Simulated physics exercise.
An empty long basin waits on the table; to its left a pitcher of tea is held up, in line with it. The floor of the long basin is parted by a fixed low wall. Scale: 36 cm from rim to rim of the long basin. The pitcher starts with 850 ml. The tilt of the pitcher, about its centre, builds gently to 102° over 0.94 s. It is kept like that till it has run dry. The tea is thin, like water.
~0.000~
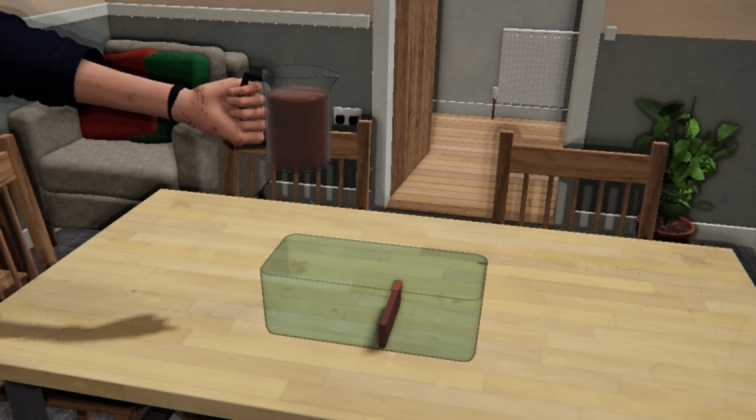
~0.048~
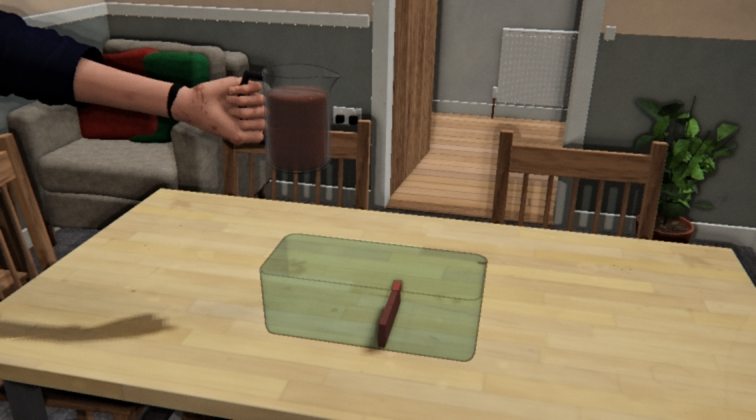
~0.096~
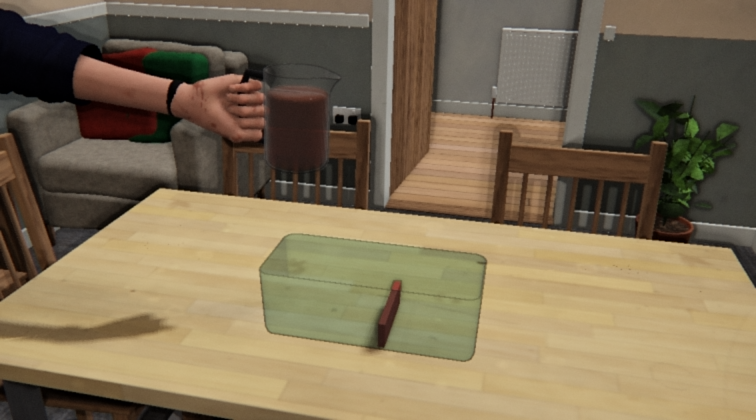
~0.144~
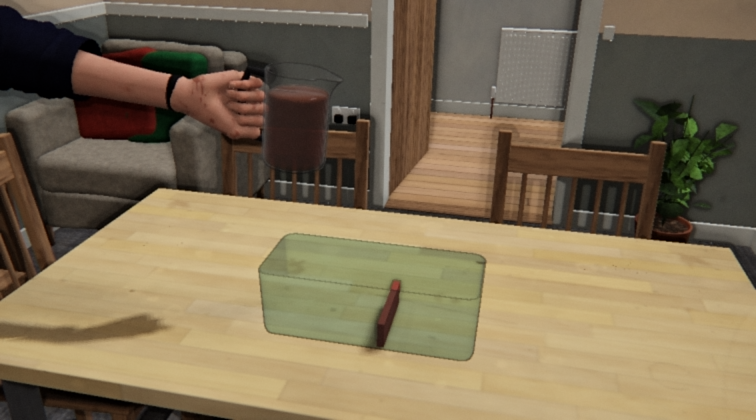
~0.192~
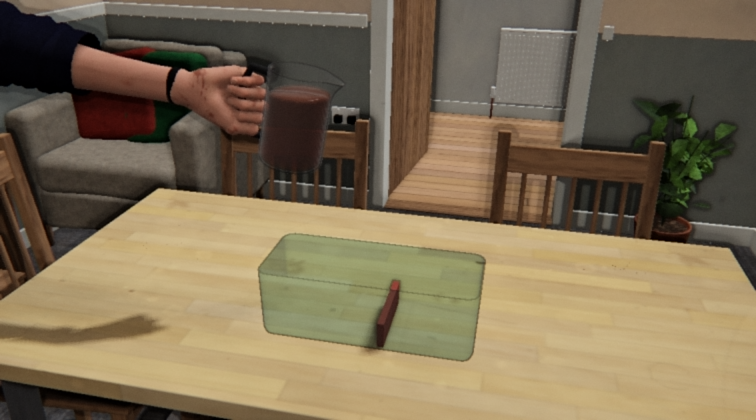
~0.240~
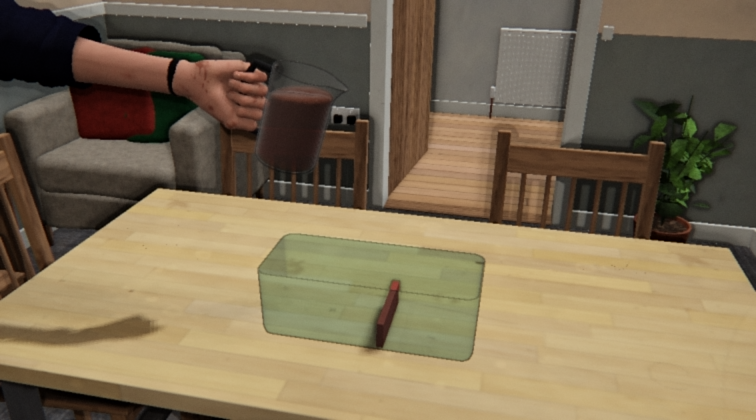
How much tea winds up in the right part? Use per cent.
Roughly 86 per cent is past the wall.
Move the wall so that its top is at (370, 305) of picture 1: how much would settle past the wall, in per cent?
In that case some 85 per cent.
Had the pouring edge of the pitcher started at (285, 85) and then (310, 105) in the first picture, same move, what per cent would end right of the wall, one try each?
In turn about 10 and 5 per cent.
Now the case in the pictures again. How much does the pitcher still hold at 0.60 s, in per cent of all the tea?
Some 88 per cent.
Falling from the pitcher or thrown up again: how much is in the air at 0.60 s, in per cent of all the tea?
Near 12 in a hundred.
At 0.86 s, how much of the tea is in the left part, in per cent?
Some 0 per cent.
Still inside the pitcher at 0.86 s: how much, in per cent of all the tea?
About 42 per cent.
After 0.60 s the tilt is 72° and 88 per cent is still to pour, 0 is left of the wall and 0 right of it.
After 0.86 s the tilt is 100° and 42 per cent is still to pour, 0 is left of the wall and 26 right of it.
After 1.14 s the tilt is 102° and 9 per cent is still to pour, 3 is left of the wall and 73 right of it.
After 1.44 s the tilt is 102° and 1 per cent is still to pour, 8 is left of the wall and 86 right of it.
In the end 11 per cent lies left of the wall, 86 right of it and 3 outside.
